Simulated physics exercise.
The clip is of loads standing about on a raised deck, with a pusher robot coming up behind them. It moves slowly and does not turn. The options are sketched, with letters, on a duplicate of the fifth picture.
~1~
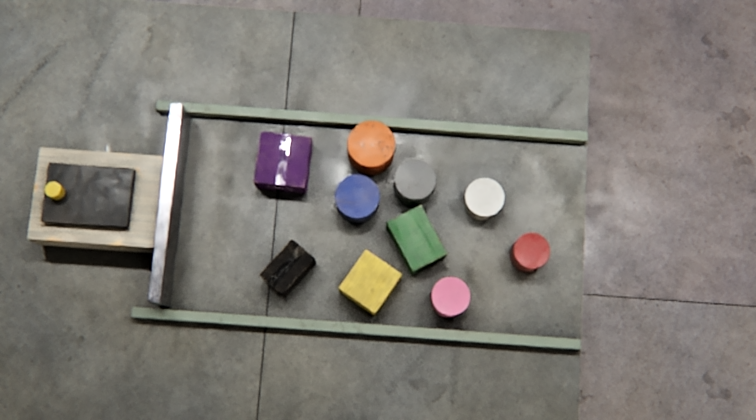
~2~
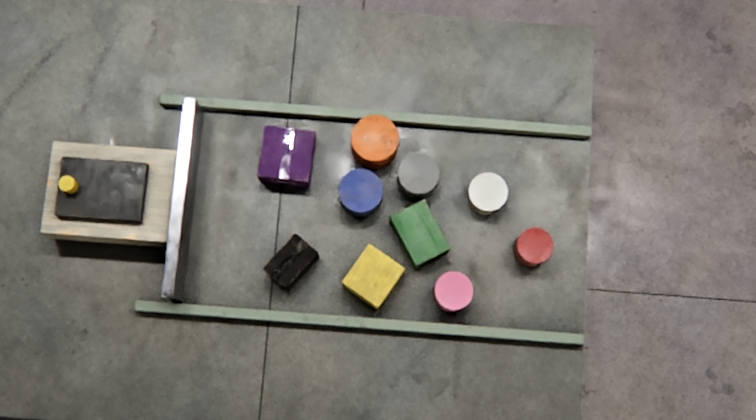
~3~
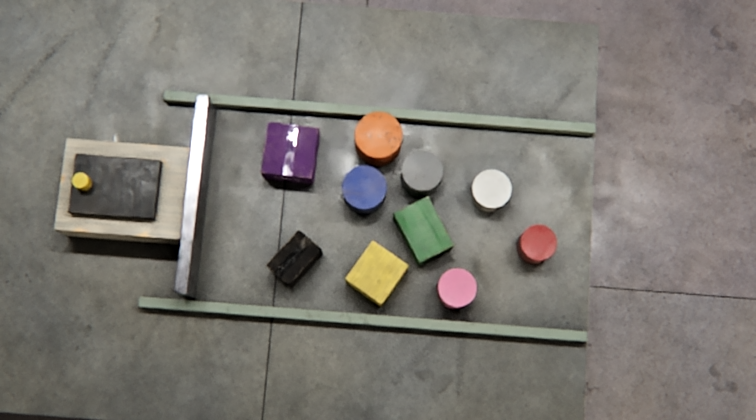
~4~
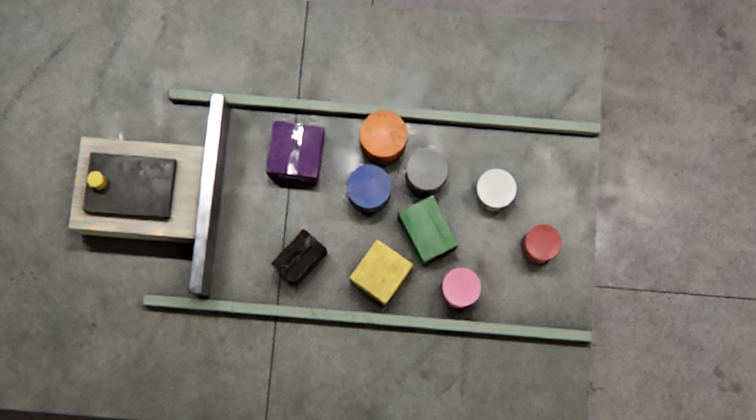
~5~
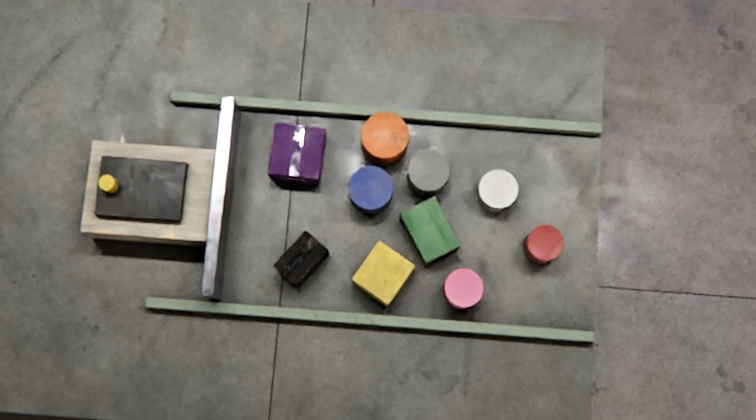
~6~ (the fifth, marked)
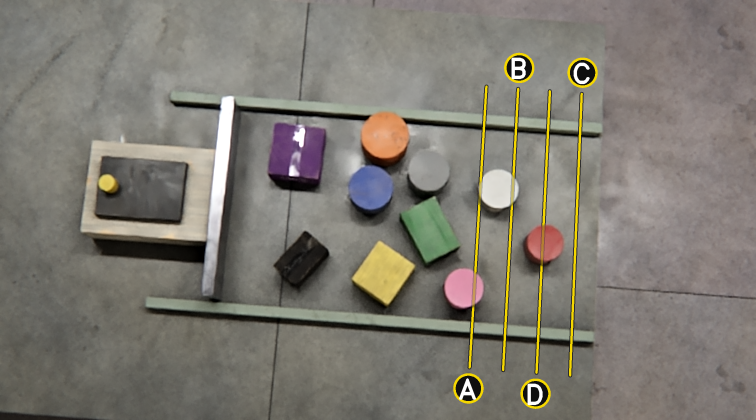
A pusher robot with a pale body, dark top panel, yellow knob and wide upright blade creeps rightward between two green rails on a grey tiled deck, seen from overhead. Ahead stand a purple block and black object, then orange, blue and grey round loads, yellow and green blocks, and white, pink and red rounds farther right. The loads stay put as the gap narrows, while the view shifts very slightly.
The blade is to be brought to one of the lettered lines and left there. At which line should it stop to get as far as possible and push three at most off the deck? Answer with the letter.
At B, and not beyond.
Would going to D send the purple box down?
No.
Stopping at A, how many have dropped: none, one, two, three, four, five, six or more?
In all, none.
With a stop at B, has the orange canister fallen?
No.
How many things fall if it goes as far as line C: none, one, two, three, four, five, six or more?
By then, six or more.
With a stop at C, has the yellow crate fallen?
Yes.
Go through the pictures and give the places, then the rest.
White pail (483, 200); pink pail (449, 298); blue pail (357, 199), in the first frame.
Robot (108, 190); green crate (419, 235), in the second frame.
Robot (122, 187); grey canister (422, 175), in the third frame.
Robot (137, 186); orange canister (383, 138), in the fourth frame.
Robot (148, 189); red pail (543, 245); white pail (497, 192); pink pail (462, 290), in the fifth frame.
On the marked copy, A at (478, 223); B at (511, 226); C at (576, 231); D at (543, 228).
With B. Early on, robot (254, 197); orange canister (412, 140); green crate (434, 237).
Further on, robot (359, 205); white pail (544, 197); pink pail (522, 294).
At the end, robot (442, 212); red pail over the edge; pink pail over the edge; three fallen.
As for the rest, A is within the limit but short; C drops nine; D drops six.
